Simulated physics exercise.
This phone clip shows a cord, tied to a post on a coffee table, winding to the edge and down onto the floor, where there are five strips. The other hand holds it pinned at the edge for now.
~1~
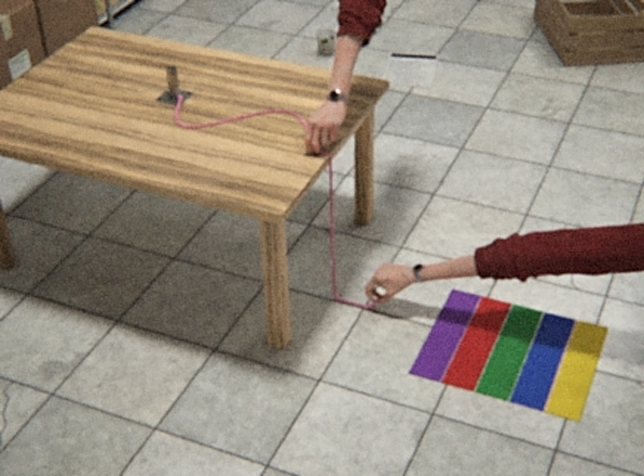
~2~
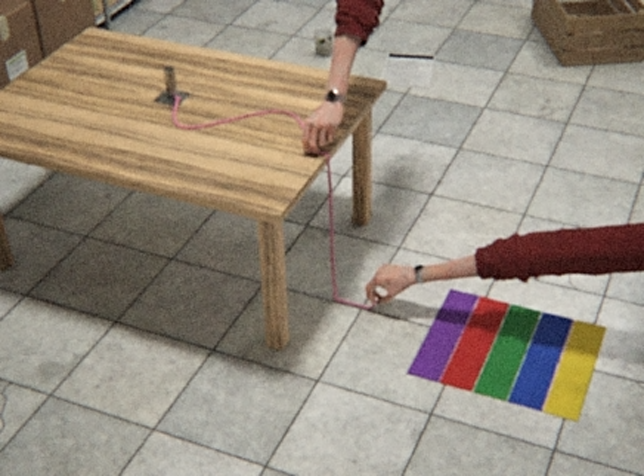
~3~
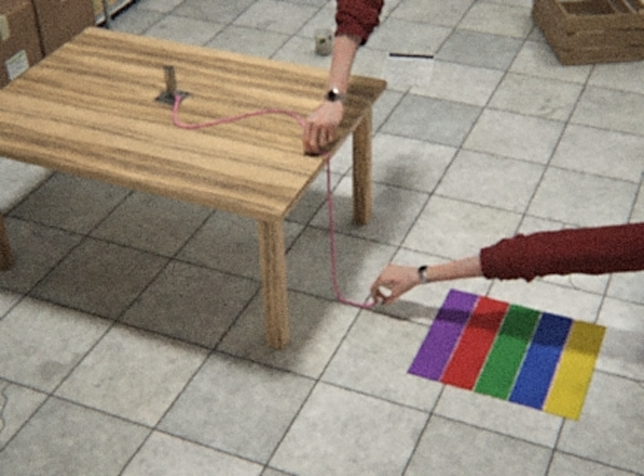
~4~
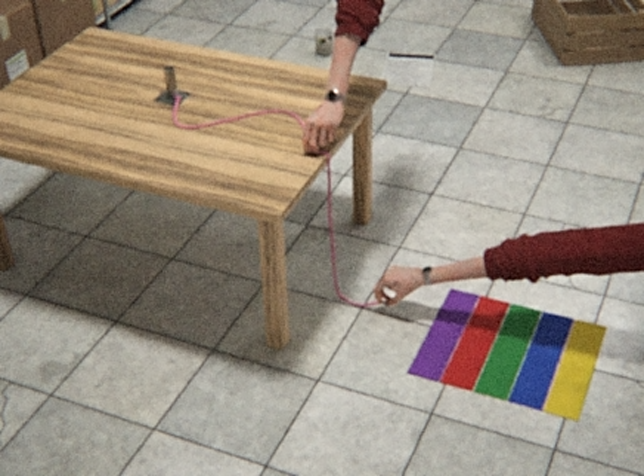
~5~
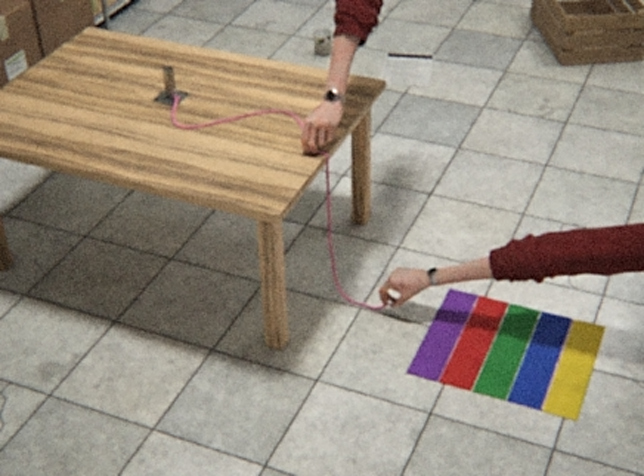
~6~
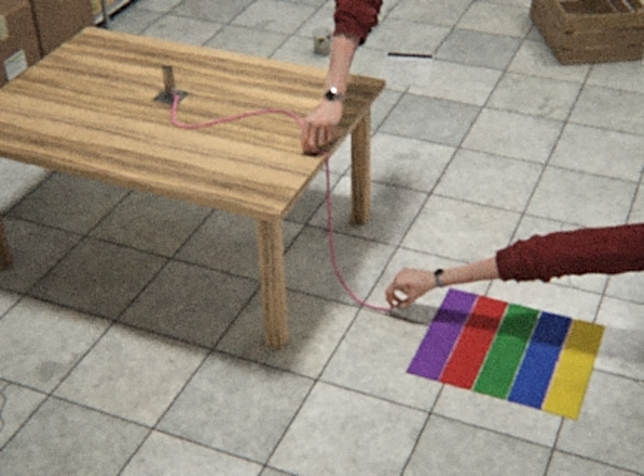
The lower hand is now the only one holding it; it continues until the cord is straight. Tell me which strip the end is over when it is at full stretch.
It is over the yellow strip.
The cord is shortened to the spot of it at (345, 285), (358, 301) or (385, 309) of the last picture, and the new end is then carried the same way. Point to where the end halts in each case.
Case by case: Close to (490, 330), (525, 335) and (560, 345).
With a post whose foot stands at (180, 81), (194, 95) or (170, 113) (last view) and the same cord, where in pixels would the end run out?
(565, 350), (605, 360) and (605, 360), roughly.
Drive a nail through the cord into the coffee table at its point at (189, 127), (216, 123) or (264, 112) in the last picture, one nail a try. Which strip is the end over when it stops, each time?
In that order: Blue; blue; green.
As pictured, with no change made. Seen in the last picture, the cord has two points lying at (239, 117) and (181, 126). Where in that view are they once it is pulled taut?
(279, 125) and (228, 111), roughly.
A little later, end near (516, 336); over green.
Next, end near (557, 346); over blue.
When it is tight, end near (582, 353); over yellow. The yellow one.
